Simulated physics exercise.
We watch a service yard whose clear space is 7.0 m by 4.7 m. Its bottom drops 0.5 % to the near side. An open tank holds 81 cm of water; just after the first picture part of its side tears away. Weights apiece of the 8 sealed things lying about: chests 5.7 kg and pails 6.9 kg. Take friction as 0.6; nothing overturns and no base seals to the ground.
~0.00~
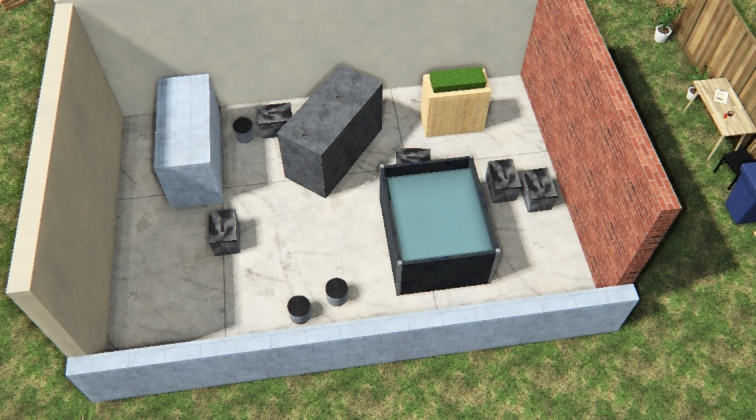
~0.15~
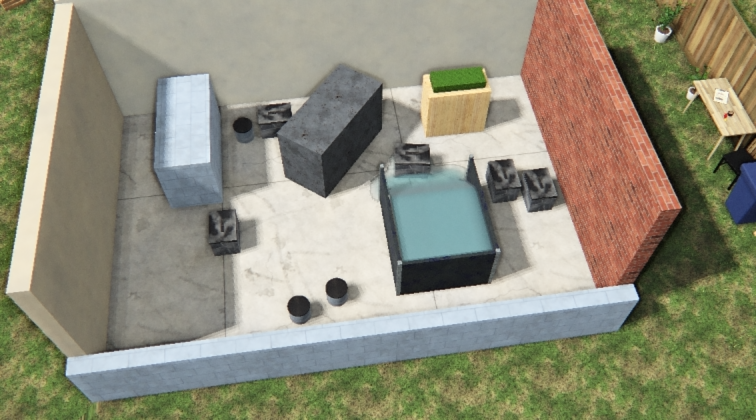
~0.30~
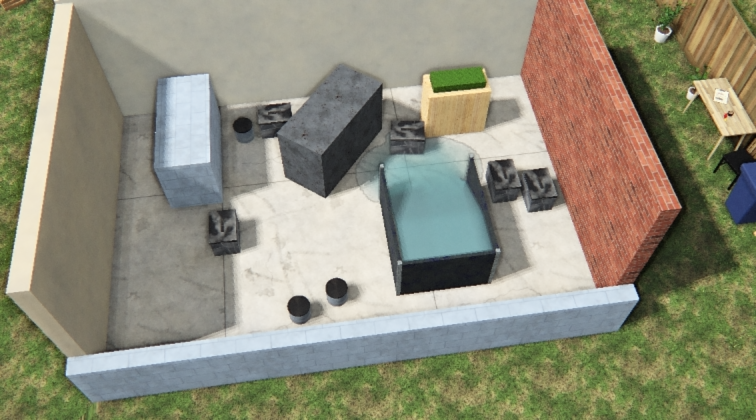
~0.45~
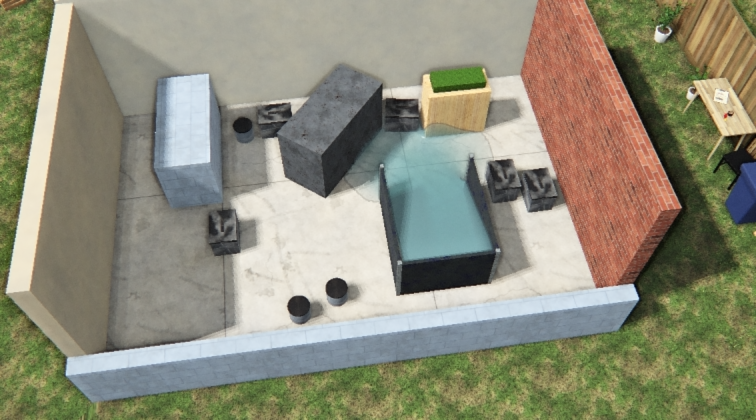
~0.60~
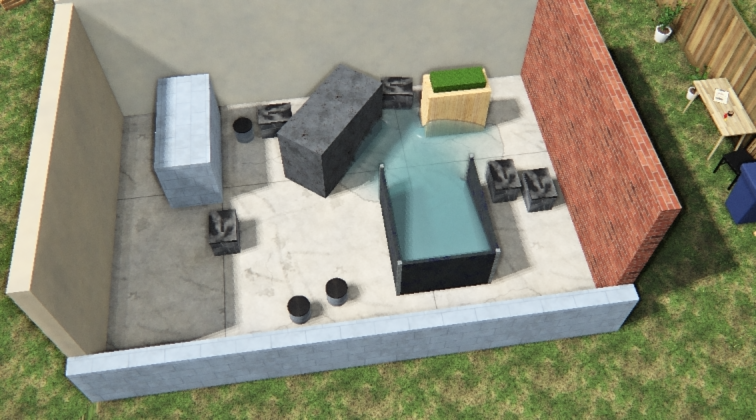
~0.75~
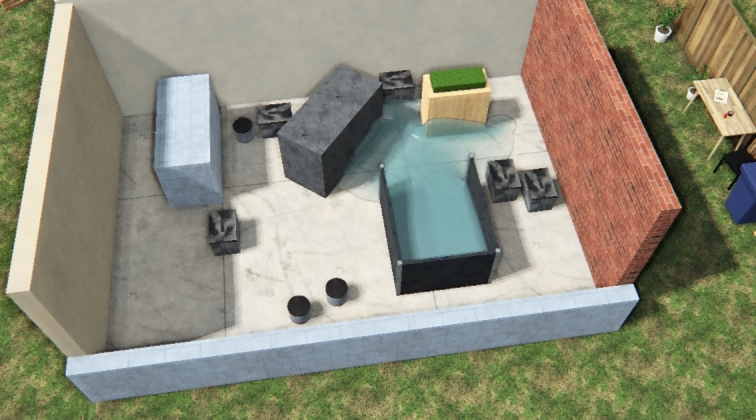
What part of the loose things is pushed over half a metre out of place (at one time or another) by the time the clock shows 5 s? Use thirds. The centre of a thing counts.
It is two thirds or more.
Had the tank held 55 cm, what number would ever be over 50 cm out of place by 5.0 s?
Then 3.
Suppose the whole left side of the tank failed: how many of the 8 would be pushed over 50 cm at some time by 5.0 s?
In that case 4 of them.
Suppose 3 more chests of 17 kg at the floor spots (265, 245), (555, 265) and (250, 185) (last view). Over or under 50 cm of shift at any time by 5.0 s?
In that order: Less, over, short of it.
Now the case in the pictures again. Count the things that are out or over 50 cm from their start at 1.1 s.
1 of them.
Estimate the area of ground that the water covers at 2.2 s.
Some 15 m2.
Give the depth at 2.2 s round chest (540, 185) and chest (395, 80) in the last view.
About 4 and 25 cm.
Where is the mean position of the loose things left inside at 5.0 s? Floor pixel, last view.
Near (354, 249).
After 1.1 s 1 of 8 are over 50 cm from their spots; 1 afloat.
After 2.2 s 1 of 8 are over 50 cm from their spots; 2 afloat.
After 3.5 s 4 of 8 are over 50 cm from their spots; 3 afloat.
After 5.0 s 6 of 8 are over 50 cm from their spots, and 6 have been at some point; 4 afloat.
